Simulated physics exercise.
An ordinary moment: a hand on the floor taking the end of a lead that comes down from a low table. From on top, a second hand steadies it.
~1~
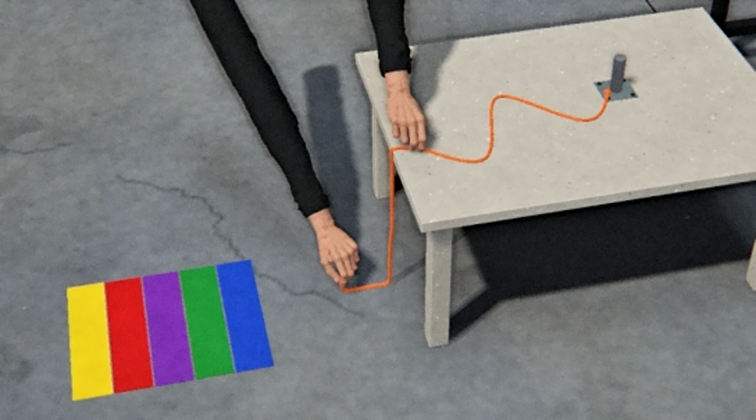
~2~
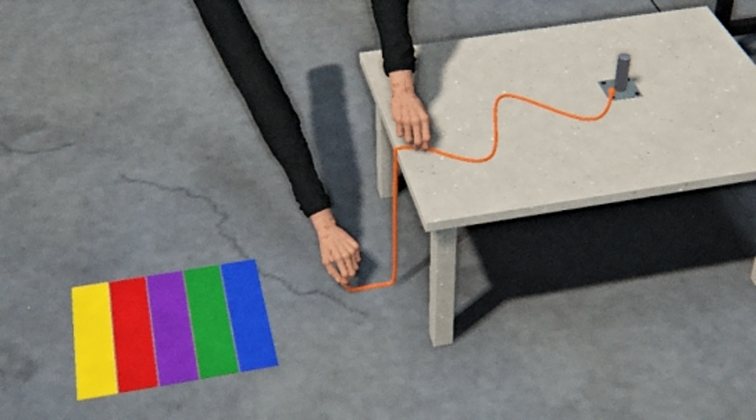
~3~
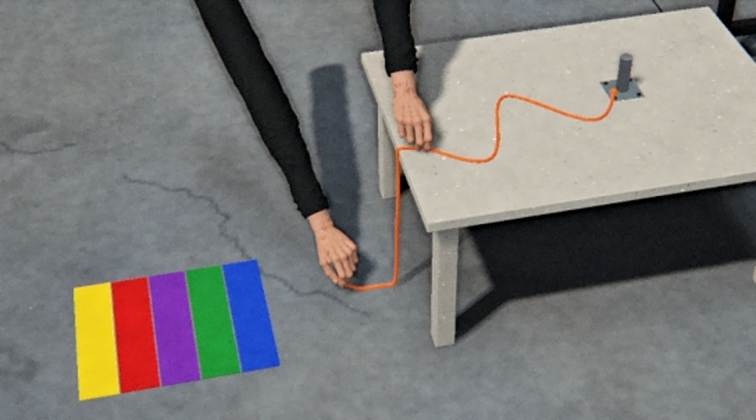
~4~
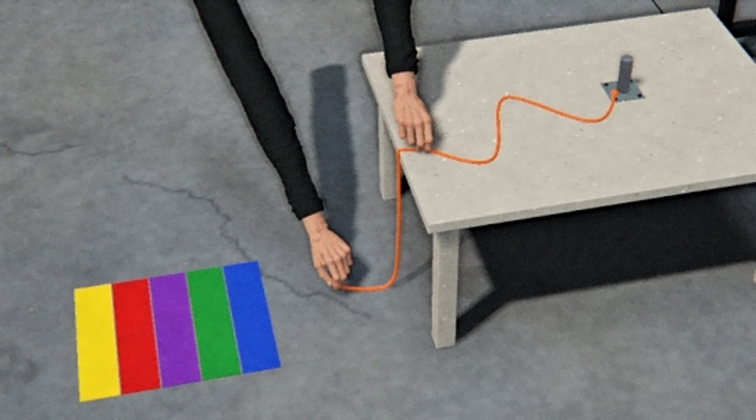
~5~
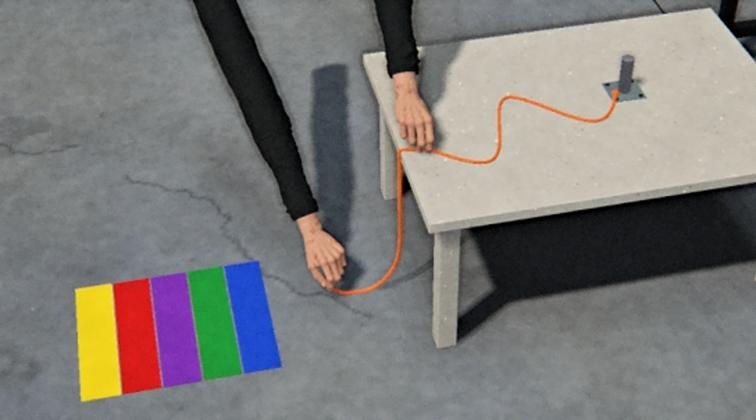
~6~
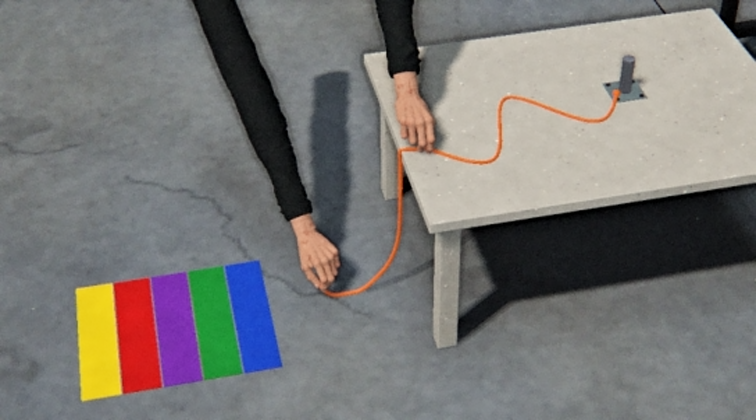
An orange lead winds from a small grey post across a pale low table and over its left edge to the grey, cracked floor, seen from above at an angle. Two black-sleeved arms reach in, one hand resting at the table's edge, the other holding the lead's end near yellow, red, purple, green and blue stripes. The view shifts slightly, then the lower hand draws the end a little left, curving the hanging lead.
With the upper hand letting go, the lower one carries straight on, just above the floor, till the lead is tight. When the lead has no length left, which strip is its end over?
The yellow strip.
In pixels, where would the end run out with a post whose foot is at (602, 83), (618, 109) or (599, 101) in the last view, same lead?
You'd get roughly (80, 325), (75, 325) and (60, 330), one for each try.
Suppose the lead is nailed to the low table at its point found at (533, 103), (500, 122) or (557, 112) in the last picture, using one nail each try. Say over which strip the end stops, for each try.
Lab note - strips reached: Red; purple; red.
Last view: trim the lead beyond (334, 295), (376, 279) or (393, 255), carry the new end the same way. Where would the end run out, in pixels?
Approximate pixels, cut by cut: (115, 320); (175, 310); (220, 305).
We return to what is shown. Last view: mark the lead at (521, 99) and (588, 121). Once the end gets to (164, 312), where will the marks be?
Roughly (487, 121) for the first and (554, 104) for the second.
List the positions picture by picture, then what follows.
The first frame shows end (341, 281); blue (251, 349); green (211, 355); purple (172, 362); red (132, 369); yellow (92, 376).
The second frame shows end (342, 281); lead through (604, 114) (521, 98) (496, 136) (433, 150) (395, 198) (395, 265).
The third frame shows end (339, 282).
The fourth frame shows end (334, 285); lead through (606, 116) (523, 100) (498, 138) (435, 152) (399, 200) (397, 267).
The fifth frame shows end (327, 286).
The sixth frame shows end (321, 287); lead through (608, 116) (525, 100) (500, 138) (437, 152) (400, 200) (387, 266).
Soon after, end near (164, 312); over purple.
Then, end near (120, 319); over red.
At full stretch, end near (94, 323); over yellow. It halts on the yellow strip.
